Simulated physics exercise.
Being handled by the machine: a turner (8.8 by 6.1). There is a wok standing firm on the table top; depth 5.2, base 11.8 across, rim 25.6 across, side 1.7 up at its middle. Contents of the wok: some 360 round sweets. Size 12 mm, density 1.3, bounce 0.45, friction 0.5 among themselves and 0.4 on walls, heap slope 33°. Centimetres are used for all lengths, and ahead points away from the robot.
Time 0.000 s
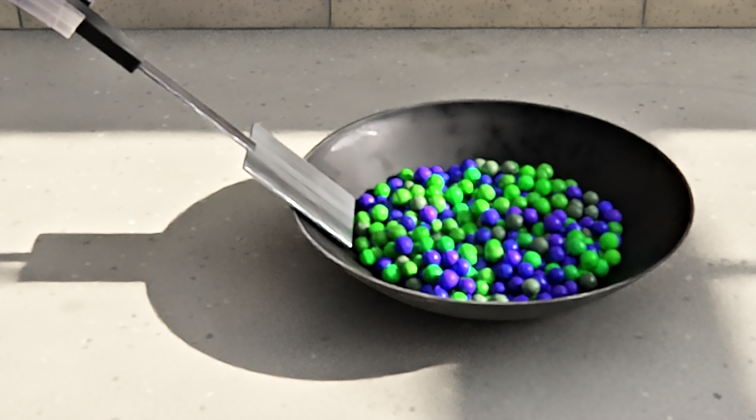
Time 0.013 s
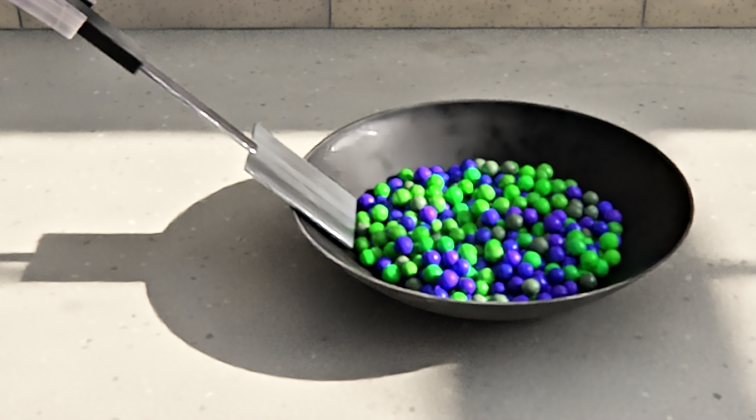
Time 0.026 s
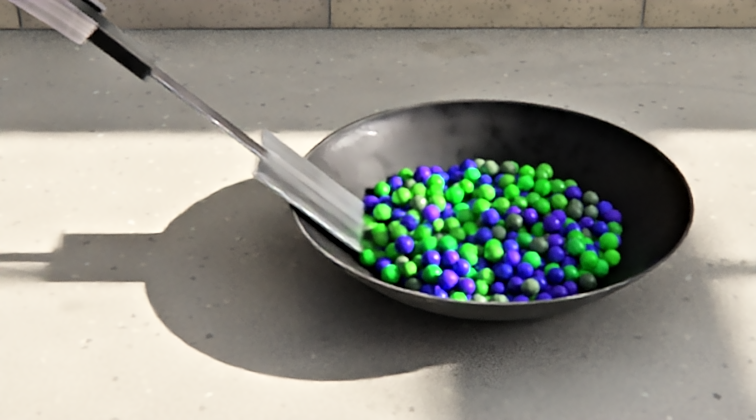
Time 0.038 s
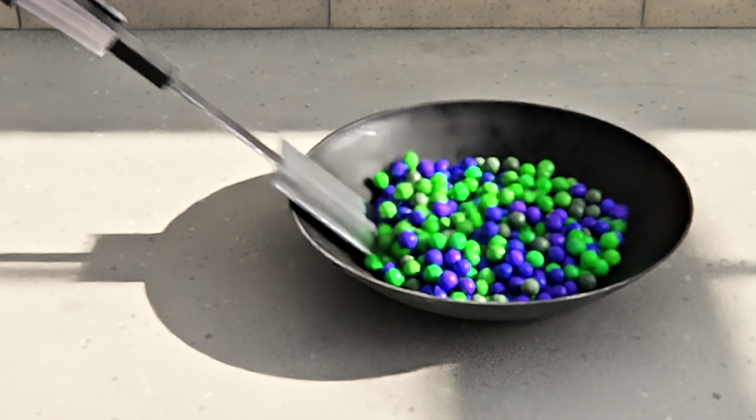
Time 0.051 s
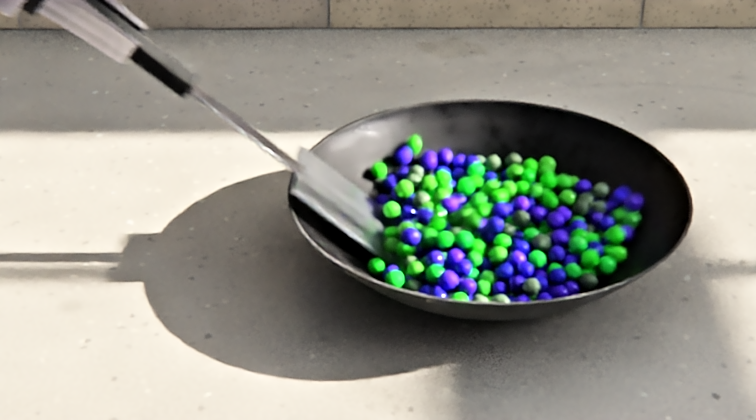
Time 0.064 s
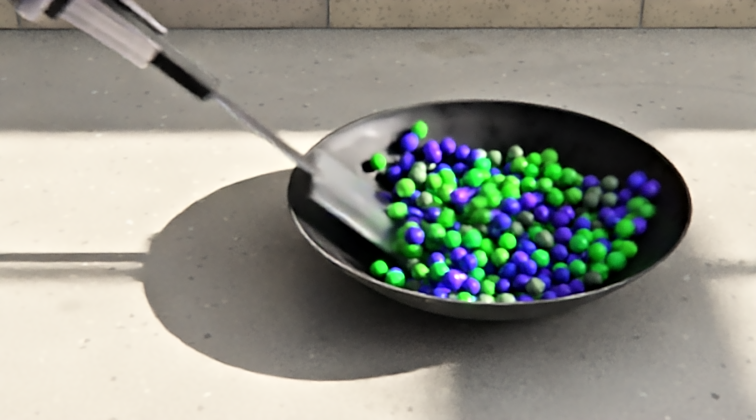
A metal turner held by a machine pushes colorful balls rightward in a black wok.
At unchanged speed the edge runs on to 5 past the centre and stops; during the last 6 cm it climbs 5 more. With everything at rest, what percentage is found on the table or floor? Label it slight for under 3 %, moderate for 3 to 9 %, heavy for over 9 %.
Label: Moderate.
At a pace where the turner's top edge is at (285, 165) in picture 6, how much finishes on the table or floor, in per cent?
About 0 percent.
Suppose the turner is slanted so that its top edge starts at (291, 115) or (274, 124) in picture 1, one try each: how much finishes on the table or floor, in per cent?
Close to 5 and 10 percent respectively.
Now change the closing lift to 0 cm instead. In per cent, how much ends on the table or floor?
Roughly 0 percent of it.
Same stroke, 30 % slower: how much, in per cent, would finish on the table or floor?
About 0 %.
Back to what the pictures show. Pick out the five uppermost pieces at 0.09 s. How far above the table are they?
Height: Approx. 6 cm.
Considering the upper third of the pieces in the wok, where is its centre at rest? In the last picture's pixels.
Around (599, 211).
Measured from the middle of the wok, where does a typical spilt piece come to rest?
36 cm or so.
After 0.09 s, sloping 42°, highest piece 6 above the table; 361 in the wok.
After 0.13 s, sloping 42°, highest piece 7 above the table; 358 in the wok, 3 on the blade or in flight.
After 0.34 s, sloping 42°, highest piece 5 above the table; 339 in the wok, 21 on the table or floor, 1 on the blade or in flight.
After 1.39 s, sloping 42°, highest piece 5 above the table; 339 in the wok, 22 on the table or floor.
In the end, 339 in the wok, 22 on the table or floor. That is 6 % on the table or floor.
